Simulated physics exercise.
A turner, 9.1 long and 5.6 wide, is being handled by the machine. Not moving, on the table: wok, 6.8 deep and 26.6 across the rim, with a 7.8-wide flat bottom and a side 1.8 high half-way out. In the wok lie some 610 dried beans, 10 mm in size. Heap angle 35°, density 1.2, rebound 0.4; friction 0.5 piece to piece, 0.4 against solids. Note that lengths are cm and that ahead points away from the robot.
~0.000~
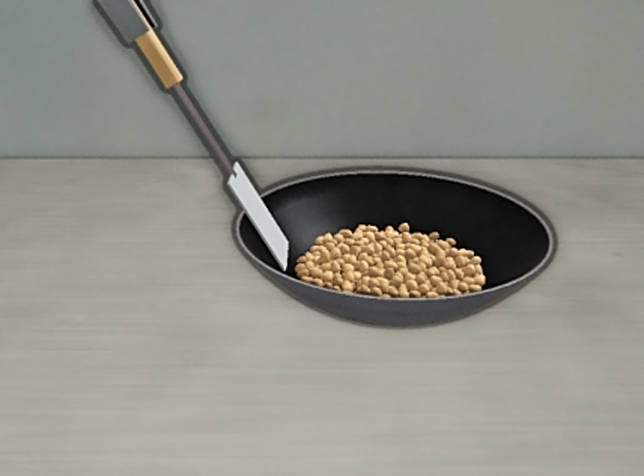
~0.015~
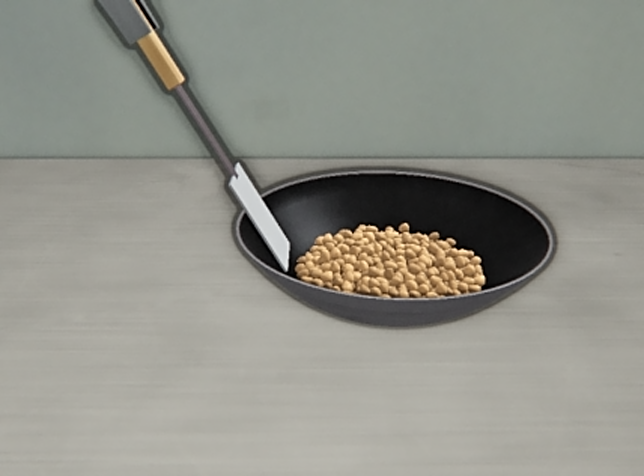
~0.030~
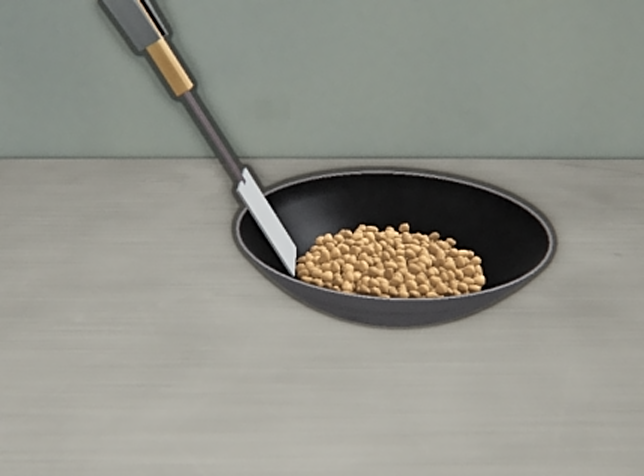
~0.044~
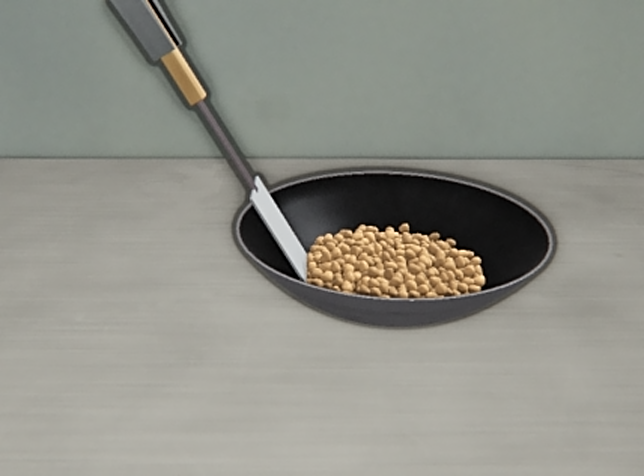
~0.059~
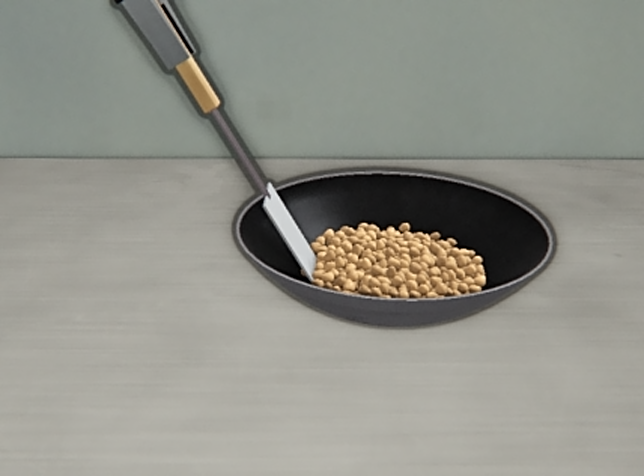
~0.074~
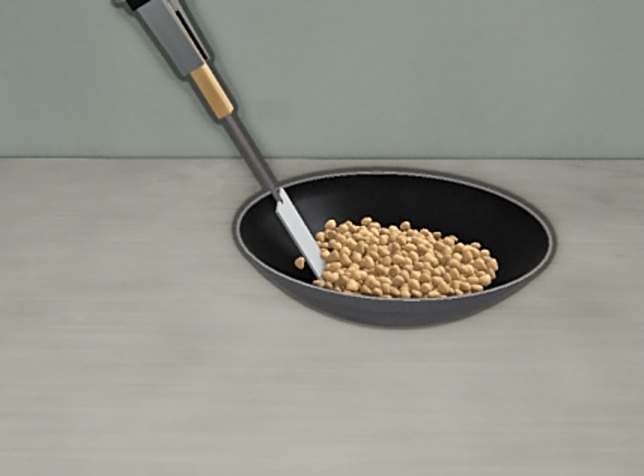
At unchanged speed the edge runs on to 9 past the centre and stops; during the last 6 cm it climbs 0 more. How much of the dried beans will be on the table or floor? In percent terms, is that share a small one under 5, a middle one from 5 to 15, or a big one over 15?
A big one.
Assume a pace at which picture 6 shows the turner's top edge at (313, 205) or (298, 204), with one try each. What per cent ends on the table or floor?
Some 35 and 30 per cent.
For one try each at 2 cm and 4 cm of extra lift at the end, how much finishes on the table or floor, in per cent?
I'd say close to 20 percent for the first and close to 20 percent for the second.
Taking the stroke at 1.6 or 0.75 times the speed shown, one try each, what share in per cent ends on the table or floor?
Estimates, in order: 35 % and 10 %.
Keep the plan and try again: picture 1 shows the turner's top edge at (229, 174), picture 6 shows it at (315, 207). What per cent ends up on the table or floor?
Around 40 per cent finishes on the table or floor.
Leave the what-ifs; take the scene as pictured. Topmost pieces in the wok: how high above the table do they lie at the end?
7.5 cm.
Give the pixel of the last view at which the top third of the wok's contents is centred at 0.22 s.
Centre: Roughly (482, 243) in the last picture.
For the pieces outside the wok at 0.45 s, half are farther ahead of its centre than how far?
Roughly 18 cm.
After 0.15 s, sloping 61°, highest piece 8 above the table; 613 in the wok.
After 0.22 s, sloping 61°, highest piece 8 above the table; 608 in the wok, 5 on the blade or in flight.
After 0.45 s, sloping 61°, highest piece 8 above the table; 481 in the wok, 109 on the table or floor, 23 on the blade or in flight.
After 1.50 s, sloping 61°, highest piece 8 above the table; 481 in the wok, 132 on the table or floor.
At rest, 481 in the wok, 132 on the table or floor. That is 22 % on the table or floor.
